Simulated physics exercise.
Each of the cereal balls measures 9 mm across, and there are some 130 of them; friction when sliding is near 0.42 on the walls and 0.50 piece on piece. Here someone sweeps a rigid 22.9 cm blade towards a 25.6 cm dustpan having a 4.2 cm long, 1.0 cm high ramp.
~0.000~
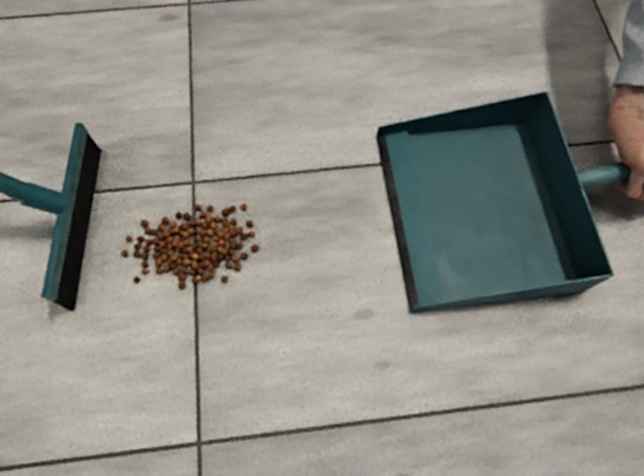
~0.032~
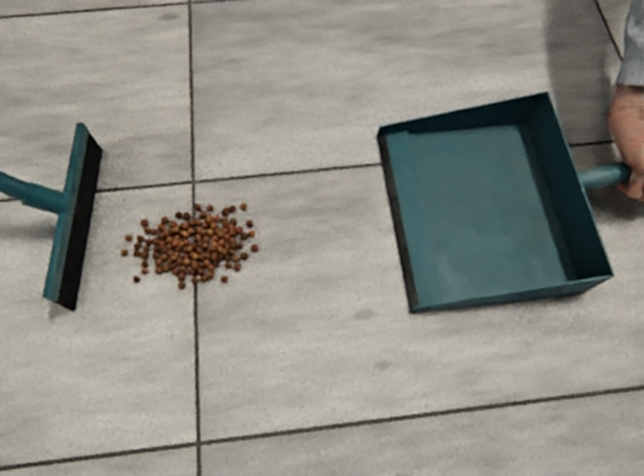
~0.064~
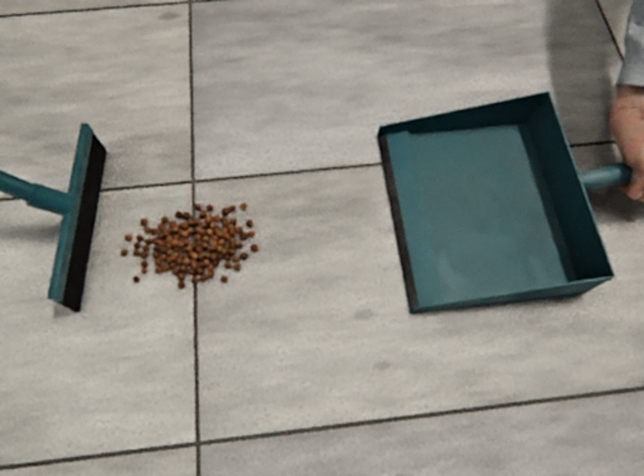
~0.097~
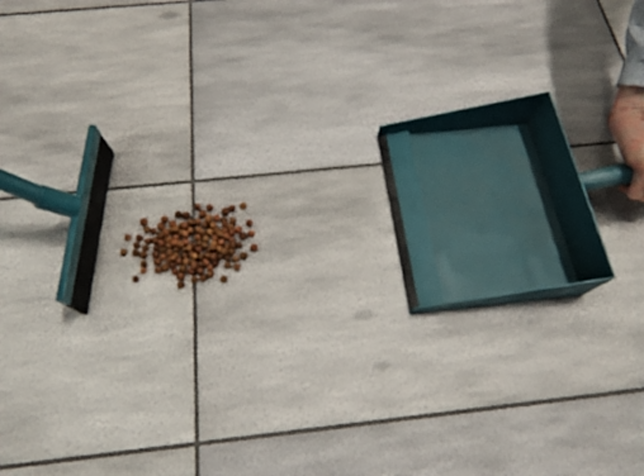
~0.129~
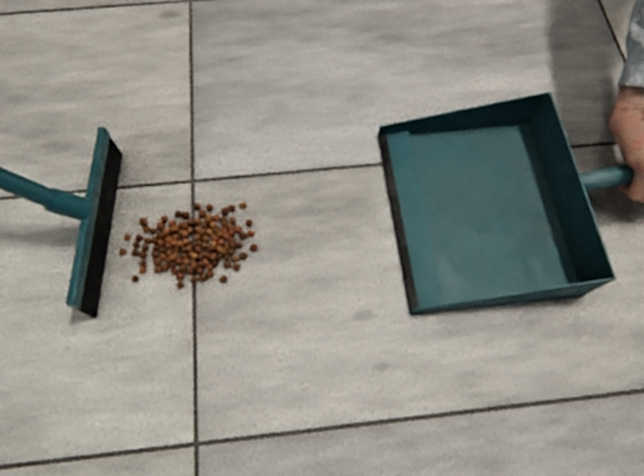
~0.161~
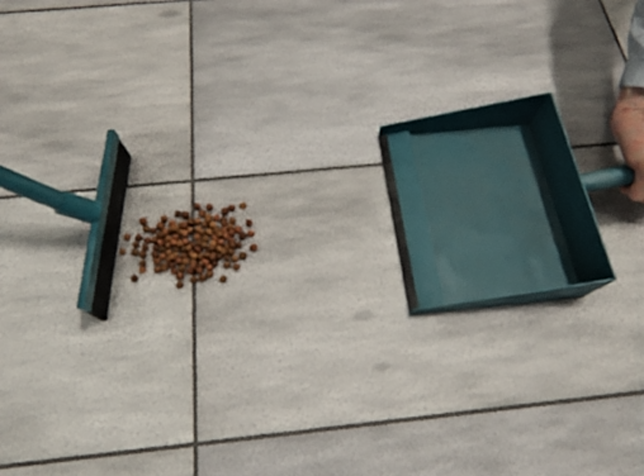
Teal blade on a handle edging right across grey tiles towards scattered brown balls, while a hand holds a matching dustpan still.
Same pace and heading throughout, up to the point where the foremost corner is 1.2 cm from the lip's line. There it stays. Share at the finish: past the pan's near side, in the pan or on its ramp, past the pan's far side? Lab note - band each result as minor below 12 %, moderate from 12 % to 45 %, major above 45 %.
My prediction: Past the pan's near side: It will be a moderate share. In the pan or on its ramp: It will be a moderate share. Past the pan's far side: It will be a small share.
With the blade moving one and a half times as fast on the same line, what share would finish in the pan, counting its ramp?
In that case roughly 30 percent.
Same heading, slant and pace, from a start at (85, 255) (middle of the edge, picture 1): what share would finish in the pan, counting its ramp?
Around 15 %.
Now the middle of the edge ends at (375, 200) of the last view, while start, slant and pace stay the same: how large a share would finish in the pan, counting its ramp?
Roughly 30 percent.
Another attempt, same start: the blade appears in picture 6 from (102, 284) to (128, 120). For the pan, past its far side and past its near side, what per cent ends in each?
That ends as pan 20, far 0, and near 0.
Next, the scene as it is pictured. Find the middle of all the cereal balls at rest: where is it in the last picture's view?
(413, 288).
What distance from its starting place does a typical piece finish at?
Near 30 cm.
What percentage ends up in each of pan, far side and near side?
In per cent - near side 35, pan 30, far side 0.
After 0.57 s, middle of the blade 20 cm from the lip; 0 % over the lip, far side 0 %, near side 0 %.
After 0.85 s, middle of the blade 9 cm from the lip; 0 % over the lip, far side 0 %, near side 20 %.
After 1.23 s, middle of the blade 2 cm from the lip; 30 % over the lip, far side 0 %, near side 35 %.
In the end, at 2.2 s, near side 35 %, pan 30 %, far side 0 %, in front of the lip or behind the blade 35 %.
